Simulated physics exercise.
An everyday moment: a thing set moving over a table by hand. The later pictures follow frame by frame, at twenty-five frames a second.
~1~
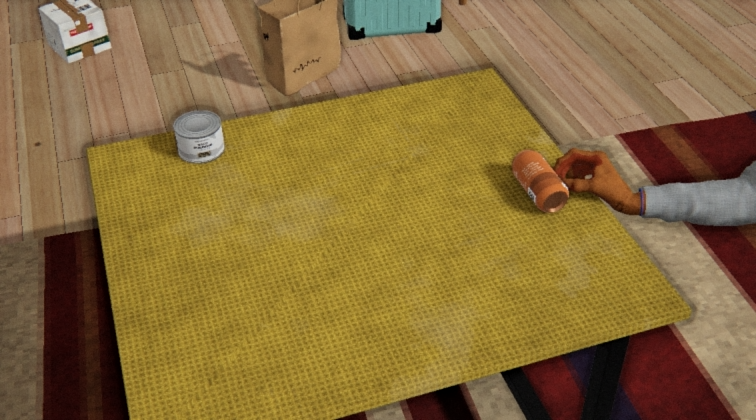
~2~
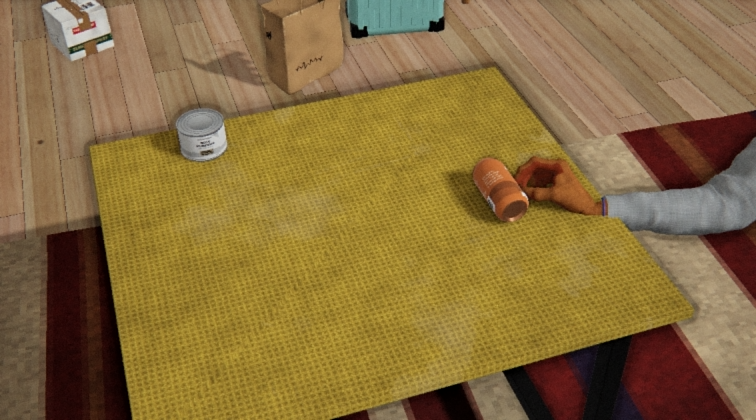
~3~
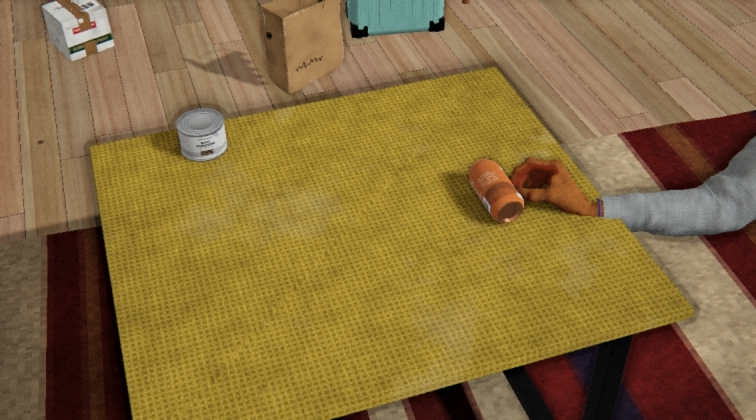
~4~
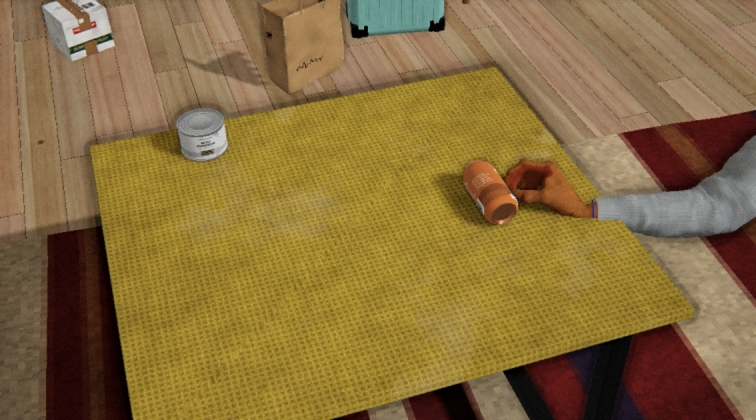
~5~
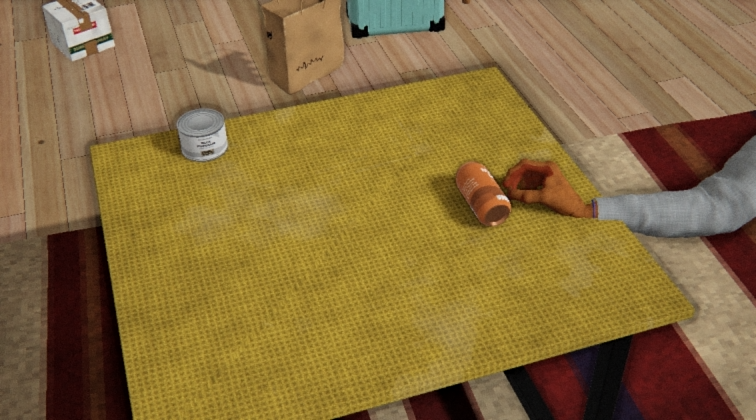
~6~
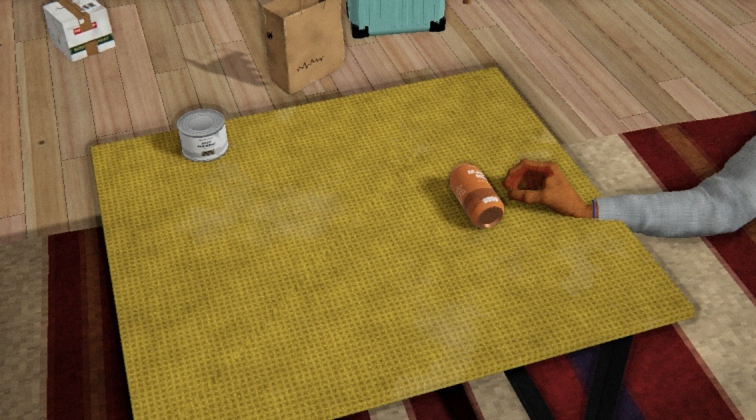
The clip opens on a yellow table with a gray can near its far left corner and an orange can lying on its side under a hand at the right. The hand moves the orange can a short way left, then stays nearly still as the can rolls slightly farther left, away from the fingers.
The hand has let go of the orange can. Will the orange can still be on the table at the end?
The orange can remains on top.
Then, 0.20 s past the last view, orange can displaced about its own width near (444, 203).
Then, 0.40 s past the last view, orange can displaced well along near (418, 209).
Then, 0.80 s past the last view, orange can displaced well along near (381, 218).
Finally, moved from the start, orange can. Final places as the last picture's camera would see them, orange can near (367, 221).
